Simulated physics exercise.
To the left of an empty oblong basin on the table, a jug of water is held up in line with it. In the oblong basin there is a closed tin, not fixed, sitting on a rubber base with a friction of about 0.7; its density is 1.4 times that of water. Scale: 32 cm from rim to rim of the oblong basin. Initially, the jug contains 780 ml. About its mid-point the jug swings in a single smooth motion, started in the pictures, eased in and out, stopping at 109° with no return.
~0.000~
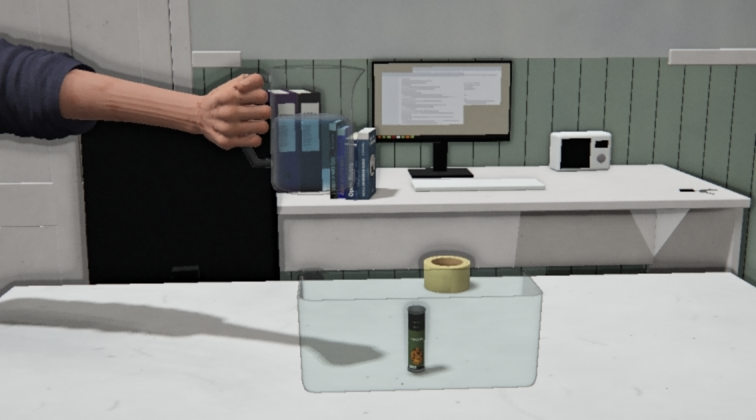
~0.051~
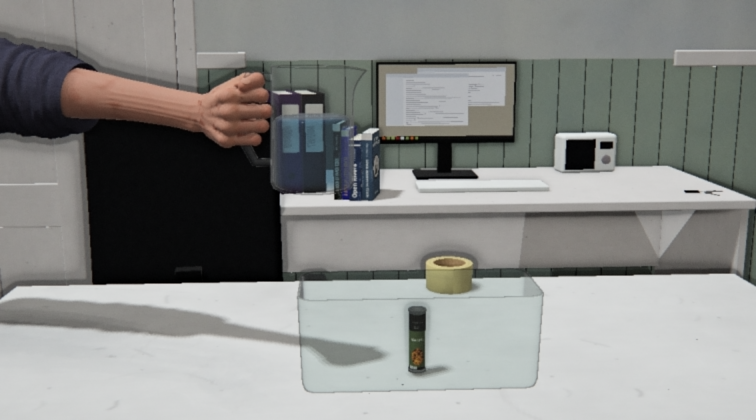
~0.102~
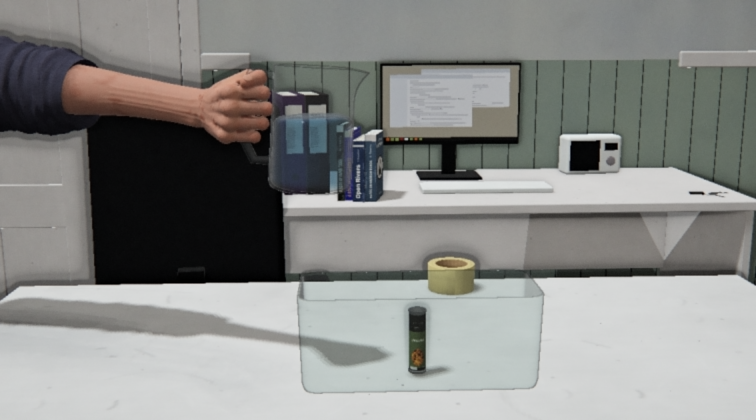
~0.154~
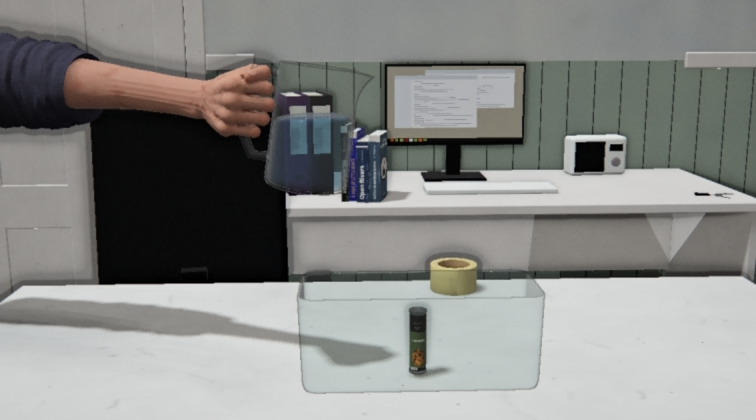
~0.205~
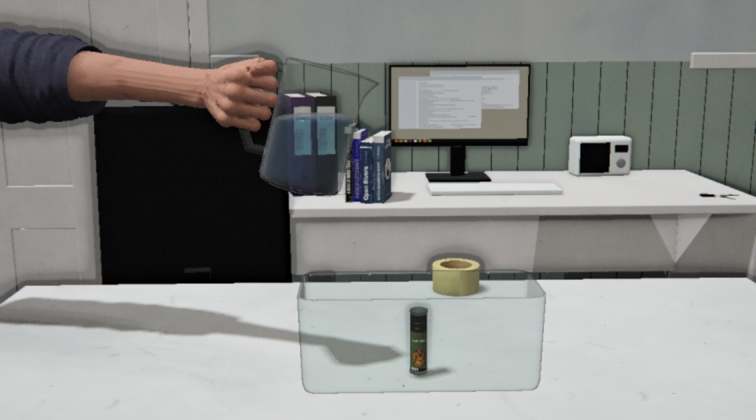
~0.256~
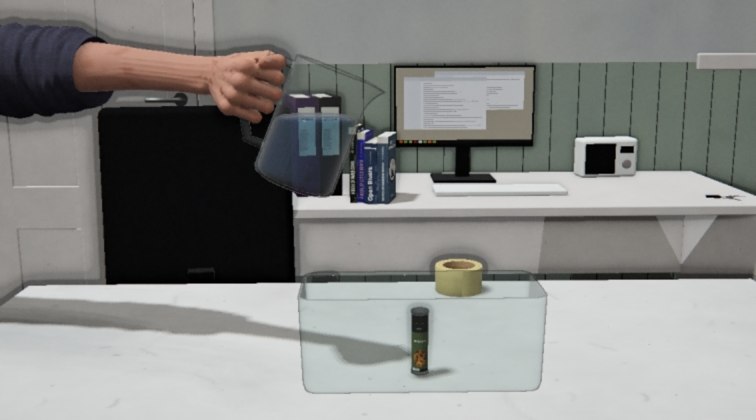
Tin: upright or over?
It stays vertical.
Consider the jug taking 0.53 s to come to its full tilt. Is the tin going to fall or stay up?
Then the tin does not tip.
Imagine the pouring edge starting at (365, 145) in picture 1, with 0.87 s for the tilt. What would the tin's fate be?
It tumbles.
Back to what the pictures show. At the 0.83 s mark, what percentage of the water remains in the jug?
Close to 36 percent of the whole amount.
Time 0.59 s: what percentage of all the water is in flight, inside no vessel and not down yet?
It comes to about 7 percent.
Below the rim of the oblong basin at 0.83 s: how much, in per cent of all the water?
Around 30 parts in a hundred.
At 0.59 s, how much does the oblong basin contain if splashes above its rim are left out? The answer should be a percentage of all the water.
Around 0 percent.
After 0.59 s the tilt is 83° and 93 per cent is still to pour; the tin stands where it began.
After 0.83 s the tilt is 109° and 37 per cent is still to pour; the tin stands where it began.
After 1.09 s the tilt is 109° and 5 per cent is still to pour; the tin stands where it began.
After 1.37 s the tilt is 109° and 0 per cent is still to pour; the tin stands where it began.
In the end the tin stands where it began.
